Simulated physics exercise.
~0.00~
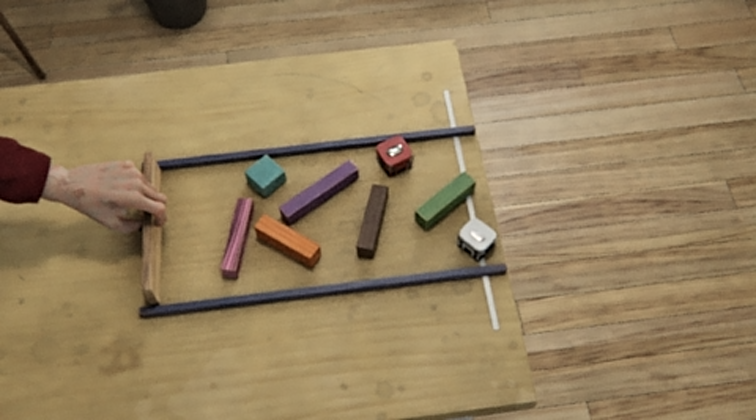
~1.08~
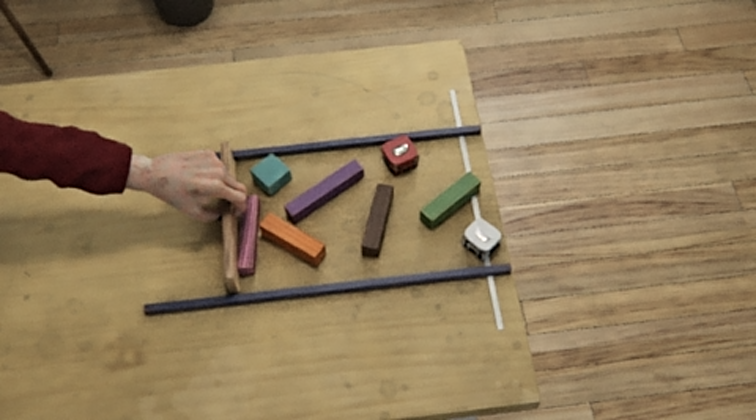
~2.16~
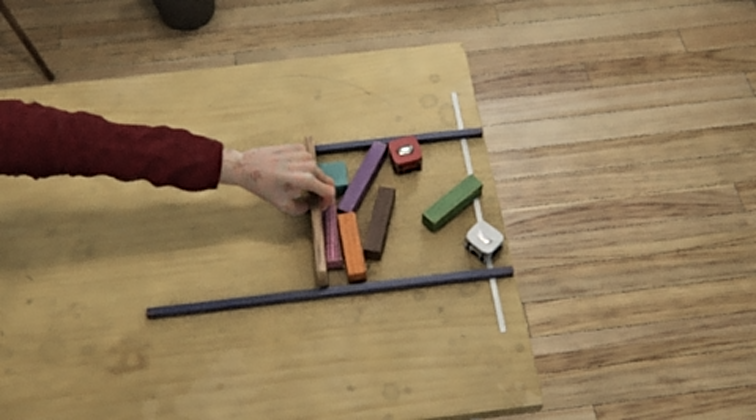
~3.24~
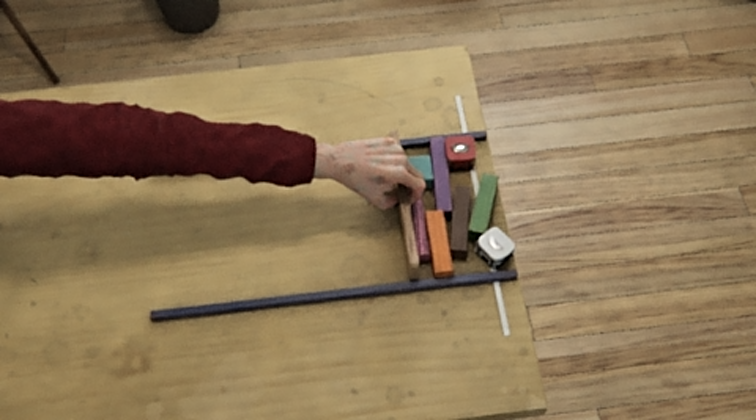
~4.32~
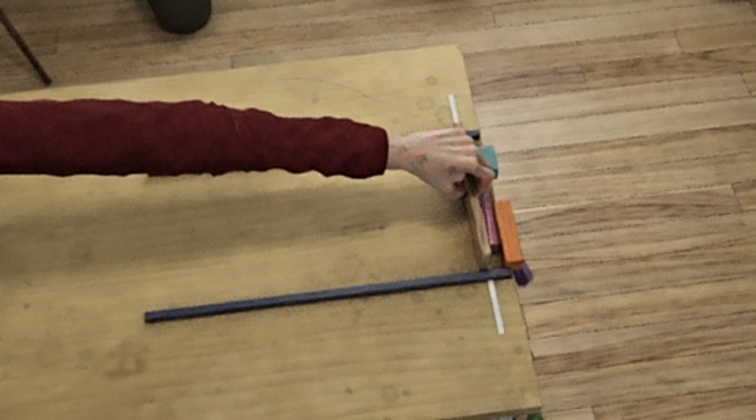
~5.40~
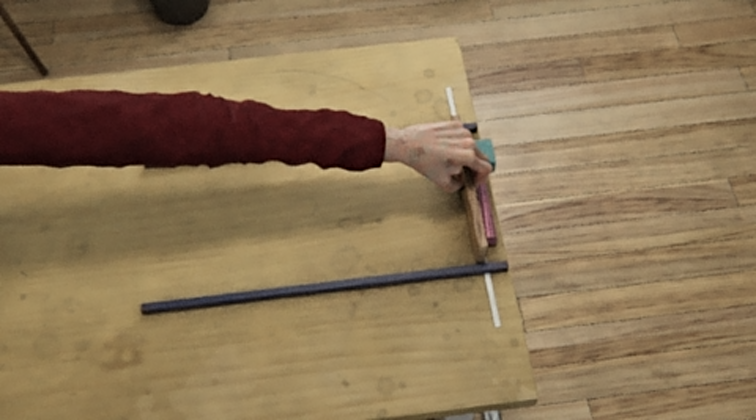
Hand pushing a wooden board right along a table, sweeping coloured sticks and blocks together until six drop off the end.
